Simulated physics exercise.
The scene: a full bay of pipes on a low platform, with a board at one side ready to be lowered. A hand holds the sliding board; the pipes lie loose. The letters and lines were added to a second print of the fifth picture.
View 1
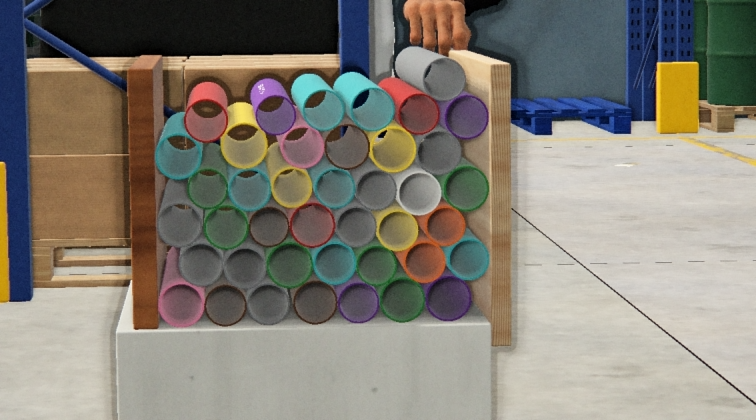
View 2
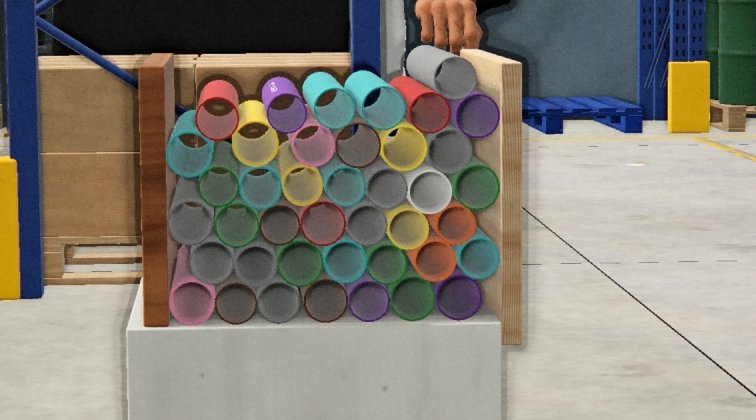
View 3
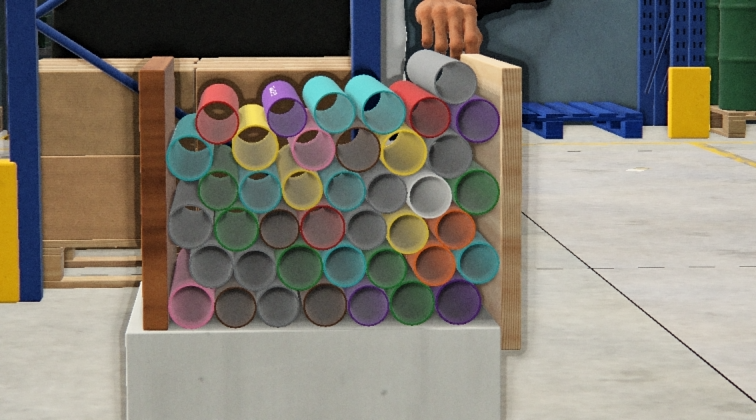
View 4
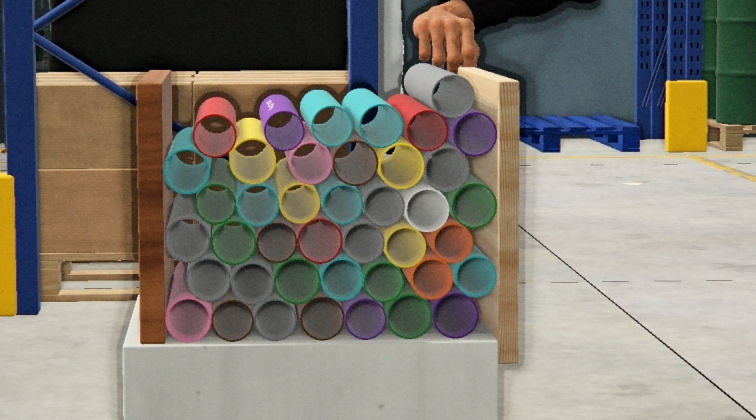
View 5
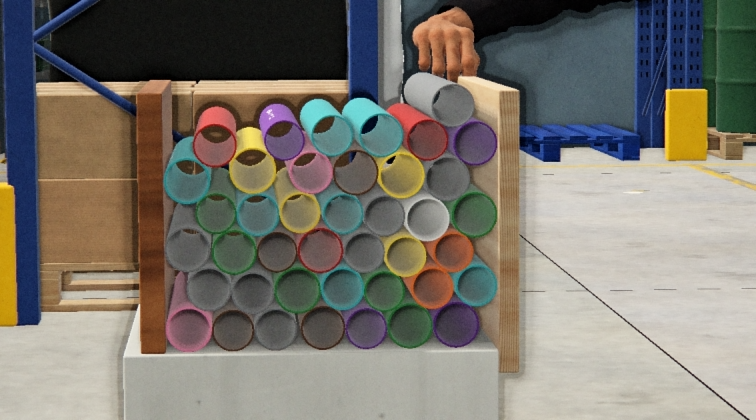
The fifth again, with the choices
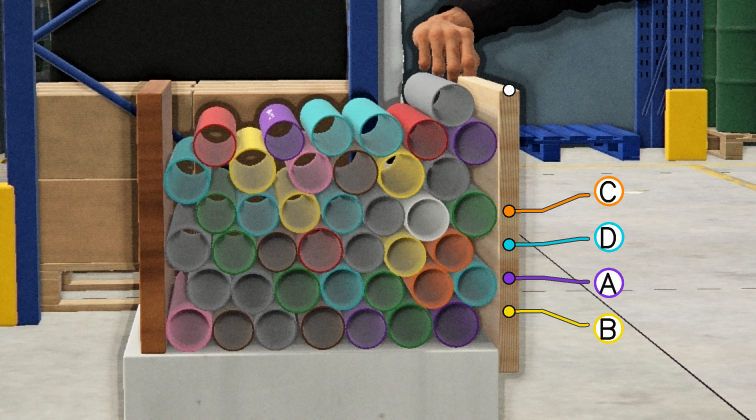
In a warehouse, a hand stayed at the top of the right-hand board beside colourful pipes stacked on a pale block, and nothing in the pile visibly shifted while the view wobbled slightly.
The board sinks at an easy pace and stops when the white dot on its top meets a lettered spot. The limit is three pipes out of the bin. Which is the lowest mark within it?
D is the limit.
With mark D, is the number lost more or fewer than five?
Fewer than five.
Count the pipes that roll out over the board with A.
The count is five.
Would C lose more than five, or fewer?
Fewer than five.
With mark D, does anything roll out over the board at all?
Yes, at D.
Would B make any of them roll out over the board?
Yes.
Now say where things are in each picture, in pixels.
A green pipe (290, 265); a yellow pipe (398, 230); a white pipe (419, 193), in the first frame.
A white pipe (430, 192); a yellow pipe (302, 186), in the second frame.
A green pipe (218, 190); a turquoise pipe (189, 158), in the third frame.
A red pipe (215, 136); side board (482, 202), in the fourth frame.
A pink pipe (189, 329); a green pipe (410, 326); a green pipe (298, 290), in the fifth frame.
On the marked copy, A at (510, 278); B at (510, 312); C at (510, 211); D at (510, 245); the white dot at (510, 90).
Following D. Soon after the start, top of the board (498, 159).
Later, top of the board (498, 240).
In the end, top of the board (498, 244), two out over the board.
As for the rest, A more than three out over the board; B more than three out over the board; C two out over the board.
